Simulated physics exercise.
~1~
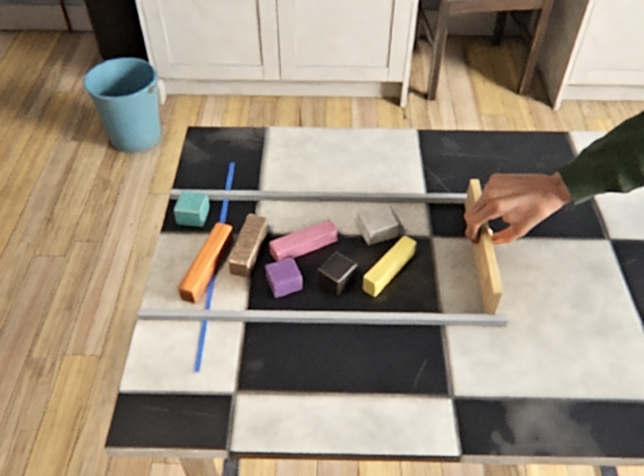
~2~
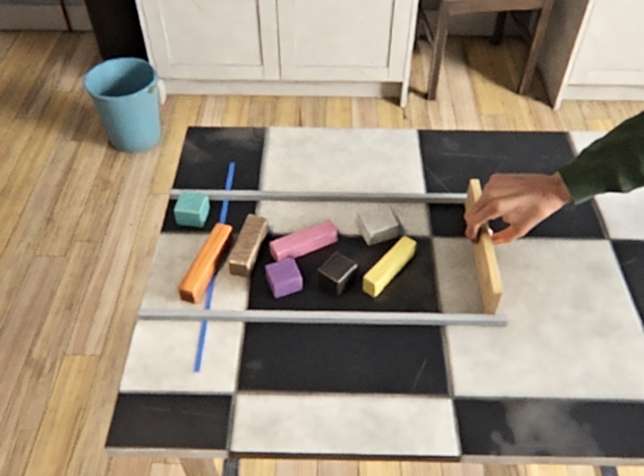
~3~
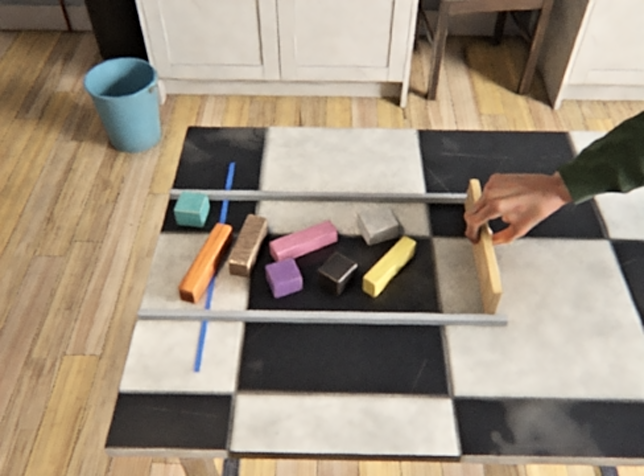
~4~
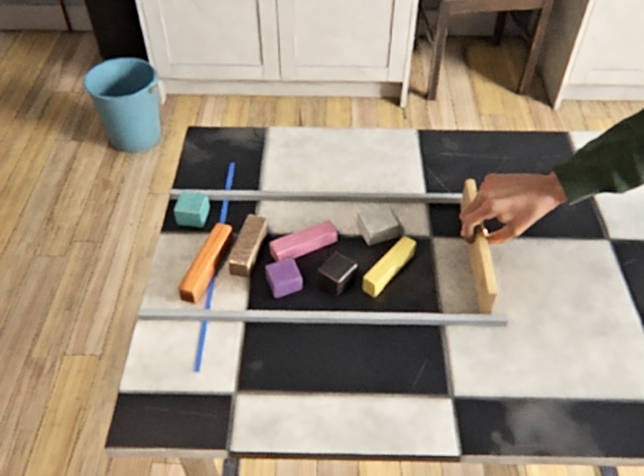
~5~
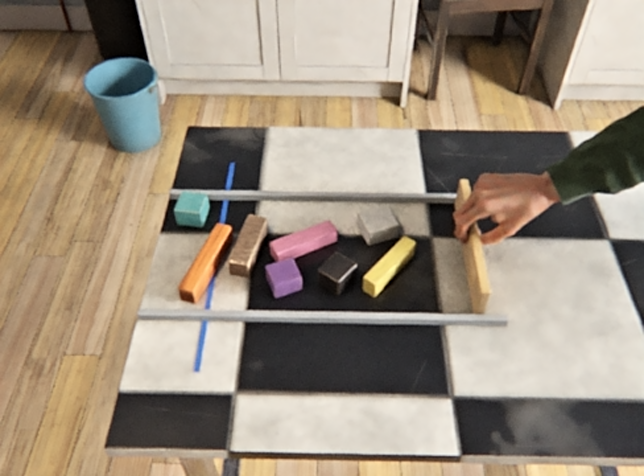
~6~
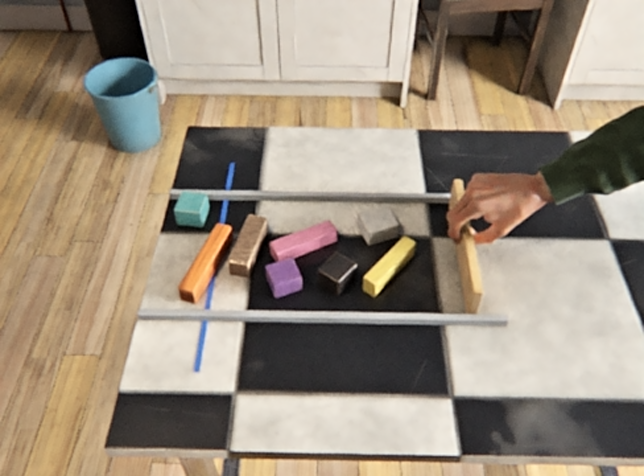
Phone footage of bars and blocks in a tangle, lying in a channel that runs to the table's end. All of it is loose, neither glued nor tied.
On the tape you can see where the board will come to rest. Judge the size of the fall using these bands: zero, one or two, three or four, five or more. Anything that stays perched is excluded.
I expect only one or a pair of them will drop off.
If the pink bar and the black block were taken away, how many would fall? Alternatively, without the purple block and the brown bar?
1 for the first case, 0 for the second.
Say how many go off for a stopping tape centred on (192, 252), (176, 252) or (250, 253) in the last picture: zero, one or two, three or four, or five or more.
Counts as listed: 3 or 4 / 5 or more / none at all.
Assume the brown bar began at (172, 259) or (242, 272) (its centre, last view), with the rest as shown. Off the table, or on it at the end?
Trial 1: Over the edge; trial 2: Over the edge.
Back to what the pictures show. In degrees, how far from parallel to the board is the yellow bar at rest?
Near 0 degrees.
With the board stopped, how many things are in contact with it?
It is in contact with 2.
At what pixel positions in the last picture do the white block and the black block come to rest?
Final spots - white block (206, 217), black block (182, 281).
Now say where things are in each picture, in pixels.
In the first frame, turquoise block (192, 209); orange stick (207, 262); brown bar (249, 245); board (482, 244); tape (217, 253).
In the second frame, orange stick (207, 262); purple block (284, 278).
In the third frame, brown bar (249, 245); pink bar (304, 242).
In the fourth frame, turquoise block (192, 209); board (478, 244).
In the fifth frame, orange stick (207, 262); black block (337, 274).
In the sixth frame, turquoise block (192, 209); orange stick (207, 262); brown bar (249, 245); board (465, 244); tape (217, 253).
Soon after, none off yet; turquoise block at rest near (192, 209); orange stick at rest near (207, 262); brown bar at rest near (249, 245).
At rest, the number that fall off is one or two; fallen, orange stick.
